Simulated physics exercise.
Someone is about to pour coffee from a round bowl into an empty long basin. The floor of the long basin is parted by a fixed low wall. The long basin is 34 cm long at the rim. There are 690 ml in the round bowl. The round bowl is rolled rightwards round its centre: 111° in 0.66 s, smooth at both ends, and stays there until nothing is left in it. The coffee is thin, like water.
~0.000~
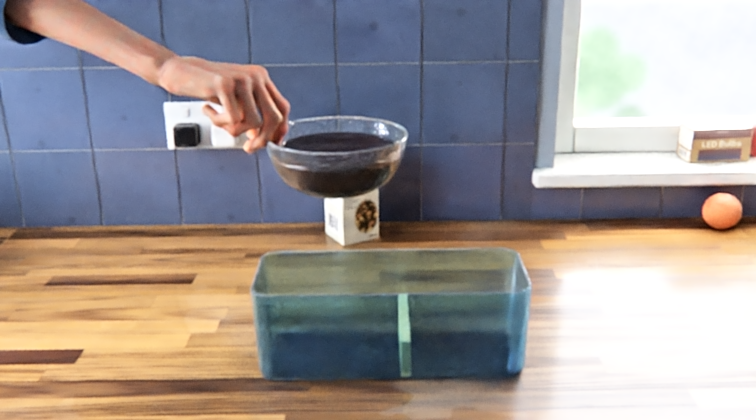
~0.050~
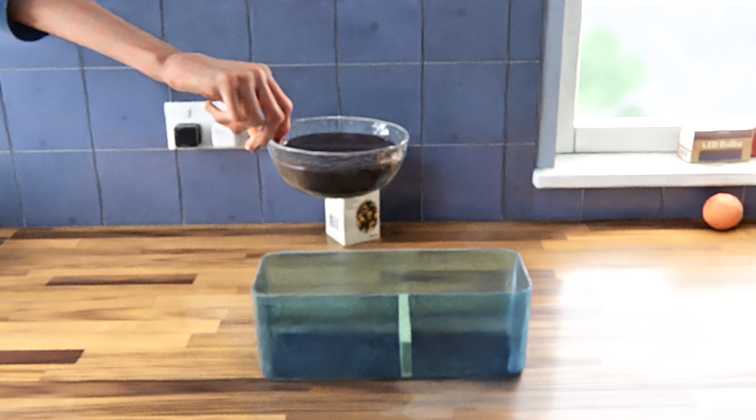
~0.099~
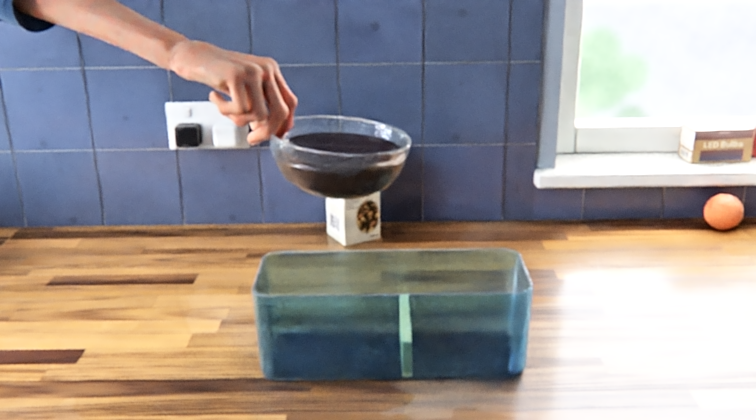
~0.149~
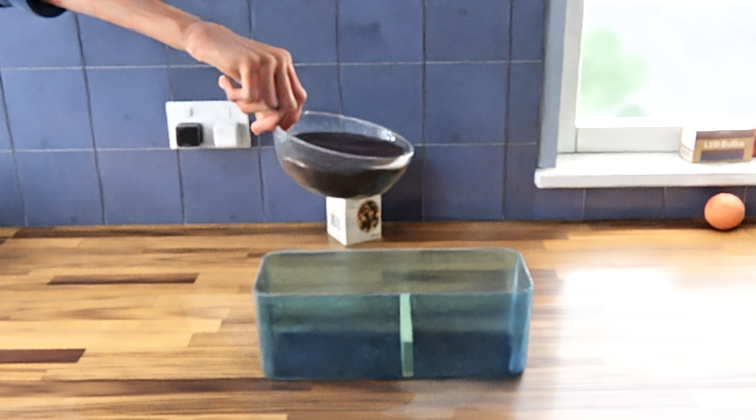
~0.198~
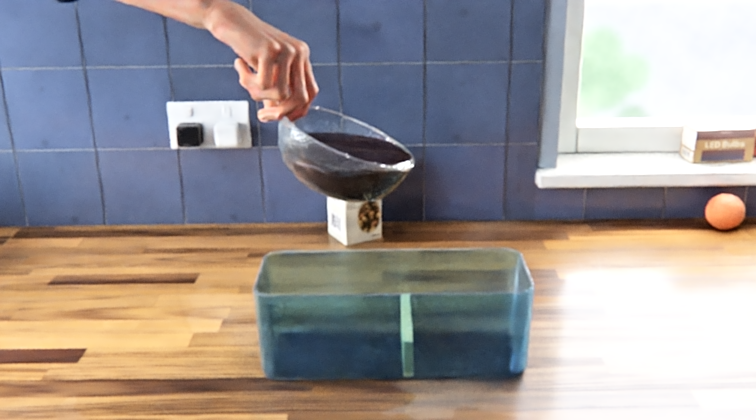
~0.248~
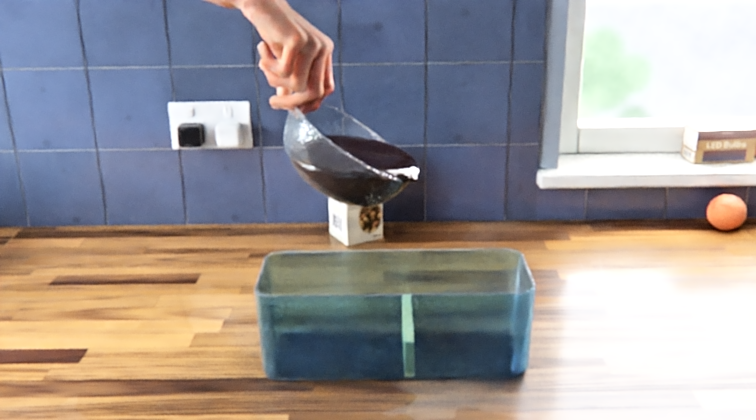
A hand reaching in from the upper left holds a clear glass bowl of dark liquid above a wooden worktop, seen from the front against blue wall tiles. Below sits a translucent blue-green basin with a pale green divider, with a small box behind, white sockets at left, and a window and orange ball at right. The hand moves rightwards, tilting the bowl gradually, then more steeply, until liquid reaches its right rim.
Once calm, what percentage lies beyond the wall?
The far part has some 74 per cent.
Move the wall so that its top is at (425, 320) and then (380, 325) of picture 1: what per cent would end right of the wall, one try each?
First 55, then 75 per cent.
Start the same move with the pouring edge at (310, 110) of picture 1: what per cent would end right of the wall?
Then about 10 per cent.
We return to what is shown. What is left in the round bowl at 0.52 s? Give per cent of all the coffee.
About 6 per cent.
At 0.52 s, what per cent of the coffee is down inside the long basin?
About 58 per cent.
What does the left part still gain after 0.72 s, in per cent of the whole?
About 8 per cent.
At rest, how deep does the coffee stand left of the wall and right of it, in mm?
Left about 8 mm, right about 28 mm.
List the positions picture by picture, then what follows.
Tilt 0°; pouring edge (406, 135); surface from (273, 148) to (402, 146); the long basin's rim runs from (257, 274) to (524, 270); the wall's top is at (404, 319), in the first frame.
Tilt 2°; pouring edge (407, 137); surface from (273, 148) to (403, 147), in the second frame.
Tilt 6°; pouring edge (410, 142); surface from (276, 145) to (405, 150), in the third frame.
Tilt 13°; pouring edge (412, 150); surface from (279, 143) to (408, 152), in the fourth frame.
Tilt 23°; pouring edge (413, 162); surface from (283, 143) to (412, 155), in the fifth frame.
Tilt 34°; pouring edge (411, 176); surface from (290, 144) to (401, 160); 6 per cent is over the edge, in the sixth frame.
After 0.52 s the tilt is 99° and 6 per cent is still to pour, 0 is left of the wall and 59 right of it.
After 0.72 s the tilt is 111° and 0 per cent is still to pour, 15 is left of the wall and 69 right of it.
After 0.93 s the tilt is 111° and 0 per cent is still to pour, 20 is left of the wall and 76 right of it.
After 1.16 s the tilt is 111° and 0 per cent is still to pour, 22 is left of the wall and 74 right of it.
In the end 23 per cent lies left of the wall, 74 right of it and 4 outside.
